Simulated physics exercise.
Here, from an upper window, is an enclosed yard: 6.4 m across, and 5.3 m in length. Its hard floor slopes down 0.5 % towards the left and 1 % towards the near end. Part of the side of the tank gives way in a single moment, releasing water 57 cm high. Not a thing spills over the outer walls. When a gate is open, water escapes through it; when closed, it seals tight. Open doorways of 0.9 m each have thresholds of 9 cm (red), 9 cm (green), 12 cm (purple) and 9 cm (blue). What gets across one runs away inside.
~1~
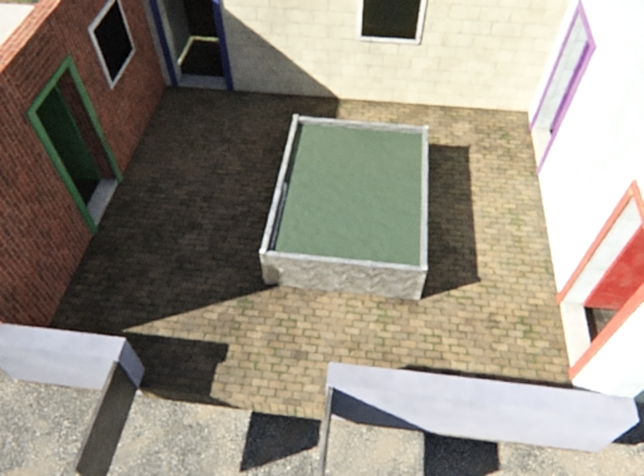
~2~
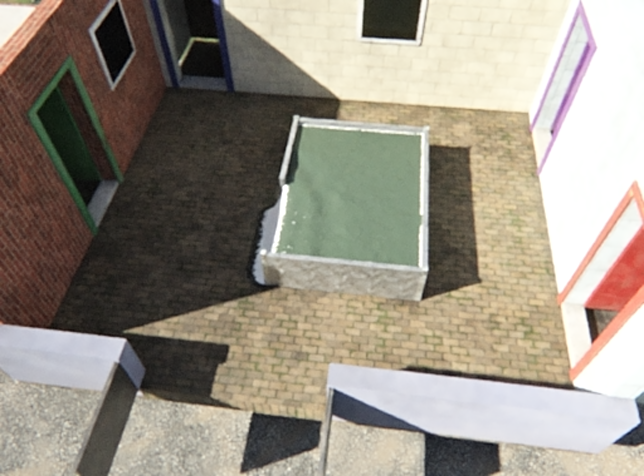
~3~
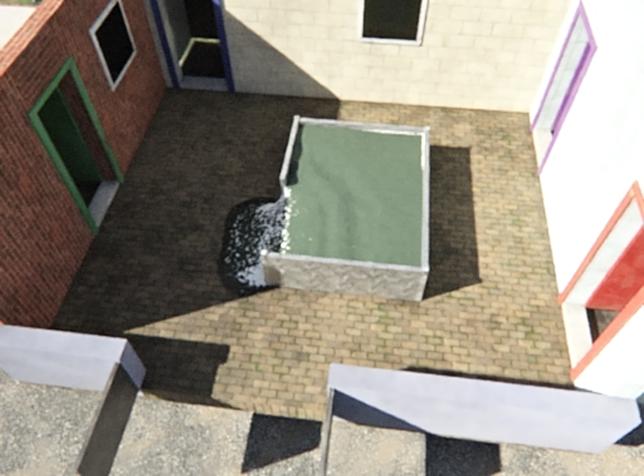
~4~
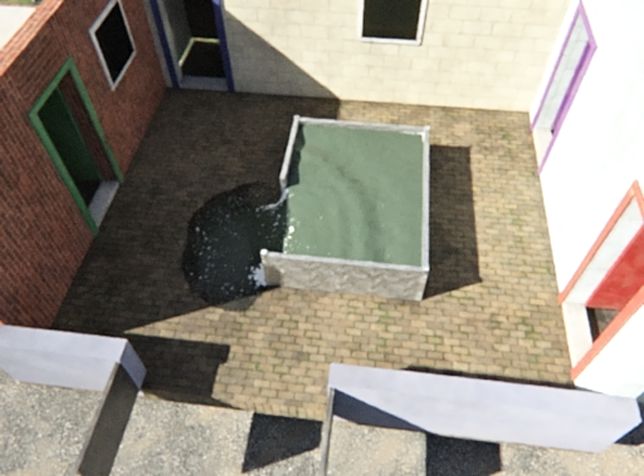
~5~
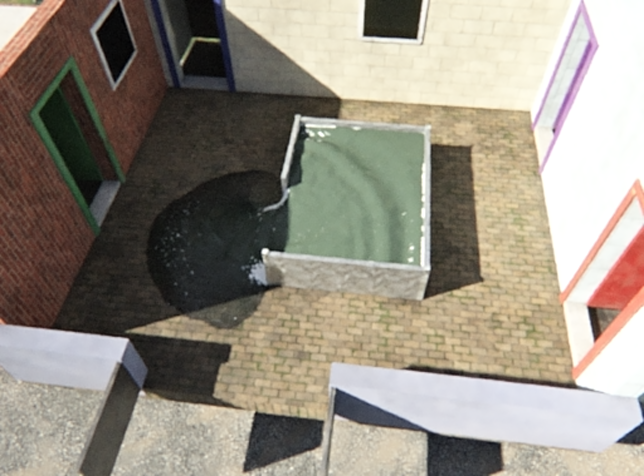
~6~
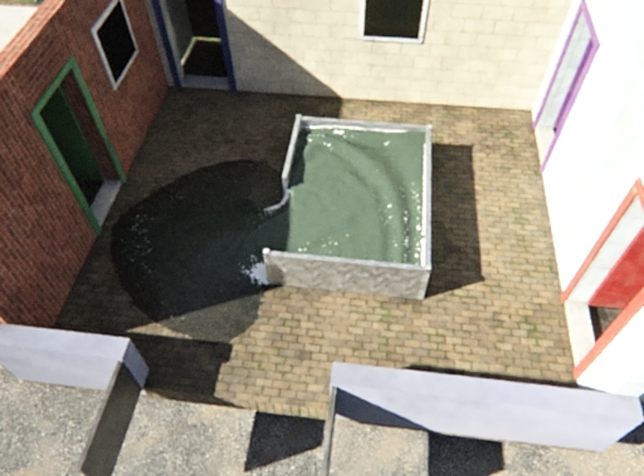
At first, green water lies still in a low rectangular tank in a paved yard. Then part of the tank's left side gives way, and white, foaming water pours through the gap. A dark pool spreads leftward across the paving towards the brick wall while ripples cross the tank's surface.
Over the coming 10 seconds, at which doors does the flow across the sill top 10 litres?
Door by door: The red door falls short, the green door tops it, the purple door falls short, the blue door tops it.
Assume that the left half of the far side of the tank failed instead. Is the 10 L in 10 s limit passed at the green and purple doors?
The green door comes out less than that and the purple door more than that.
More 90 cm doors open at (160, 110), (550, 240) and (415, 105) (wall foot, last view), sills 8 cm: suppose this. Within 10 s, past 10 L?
The first one exceeds it, the second one doesn't reach it, and the third one doesn't reach it.
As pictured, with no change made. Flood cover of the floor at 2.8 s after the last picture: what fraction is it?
Around 40 per cent.
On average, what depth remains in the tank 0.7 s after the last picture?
The mean depth is around 41 cm.
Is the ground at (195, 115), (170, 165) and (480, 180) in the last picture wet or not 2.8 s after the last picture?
First spot submerged, second submerged, third not yet wet.
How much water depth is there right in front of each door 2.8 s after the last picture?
Red 0 cm, green 22 cm, purple 0 cm, blue 13 cm.
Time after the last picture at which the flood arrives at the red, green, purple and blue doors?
Door times: Red 6.0 s / green 0.1 s / purple 7.0 s / blue 2.0 s.
Then, 0.7 s after the last picture water covers 30 % of the floor and is deepest (36 cm) near (269, 265); red door not reached, green door 19 cm at the sill, 32 L in, purple door not reached, blue door not reached.
Then, 1.5 s after the last picture water covers 30 % of the floor and is deepest (42 cm) near (41, 355); red door not reached, green door 27 cm at the sill, 117 L in, purple door not reached, blue door not reached.
Then, 2.8 s after the last picture water covers 40 % of the floor and is deepest (24 cm) near (41, 355); red door not reached, green door 22 cm at the sill, 226 L in, purple door not reached, blue door 13 cm at the sill, 1 L in.
Then, 5.3 s after the last picture water covers 70 % of the floor and is deepest (20 cm) near (41, 355); red door not reached, green door 15 cm at the sill, 321 L in, purple door not reached, blue door 14 cm at the sill, 36 L in.
Then, 9.3 s after the last picture water covers 90 % of the floor and is deepest (12 cm) near (41, 355); red door 4 cm at the sill, 0 L in, green door 9 cm at the sill, 347 L in, purple door 8 cm at the sill, 0 L in, blue door 8 cm at the sill, 51 L in.
